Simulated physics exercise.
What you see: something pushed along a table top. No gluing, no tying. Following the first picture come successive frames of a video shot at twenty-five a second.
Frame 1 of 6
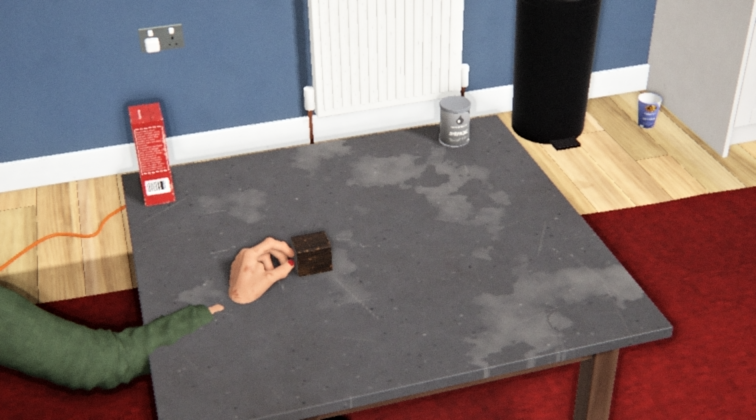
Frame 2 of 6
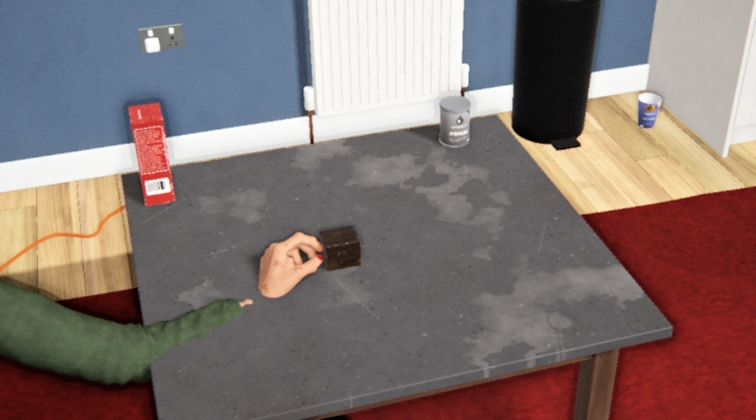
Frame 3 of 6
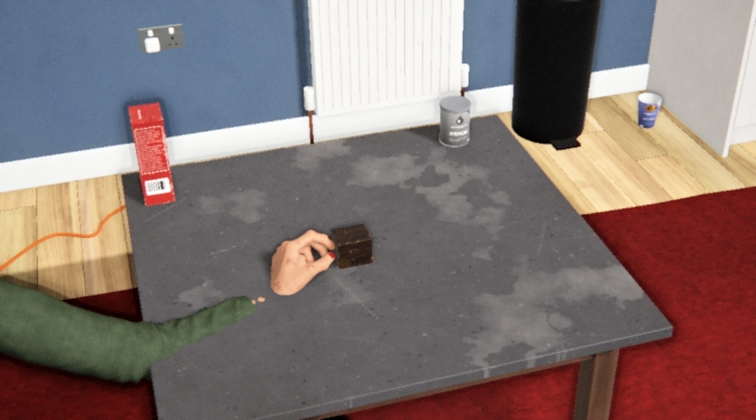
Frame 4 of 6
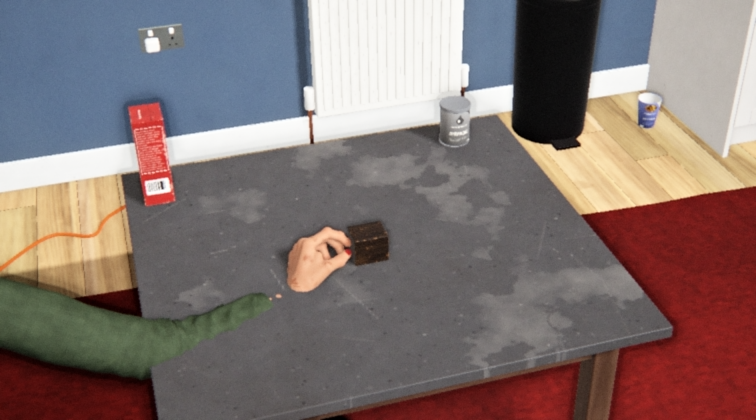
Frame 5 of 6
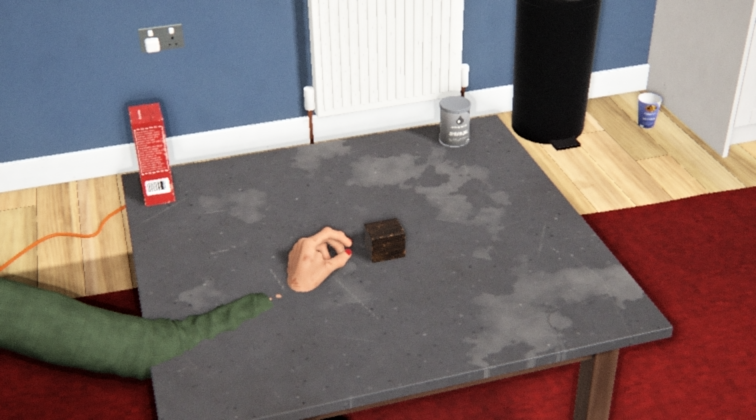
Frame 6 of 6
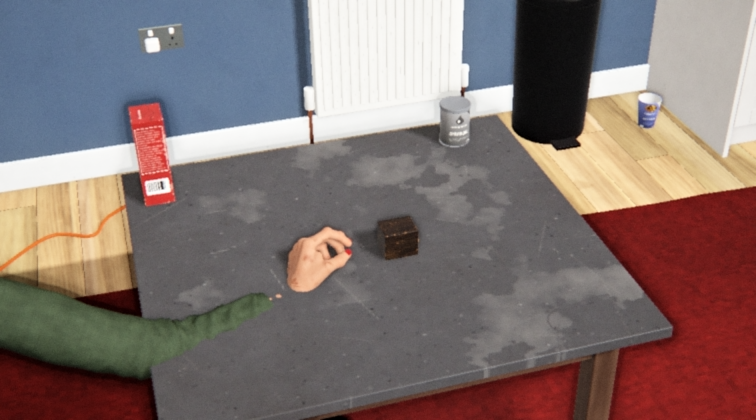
A hand pushes a black block rightward across a table, and the block slides ahead.
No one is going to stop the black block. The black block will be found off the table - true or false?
False, it remains on the table.
Then, 0.10 s past the last view, black block displaced about its own width near (416, 234).
Then, 0.40 s past the last view, black block resting near (415, 235).
Finally, moved from the start, black block. Final places as the last picture's camera would see them, black block near (417, 235).
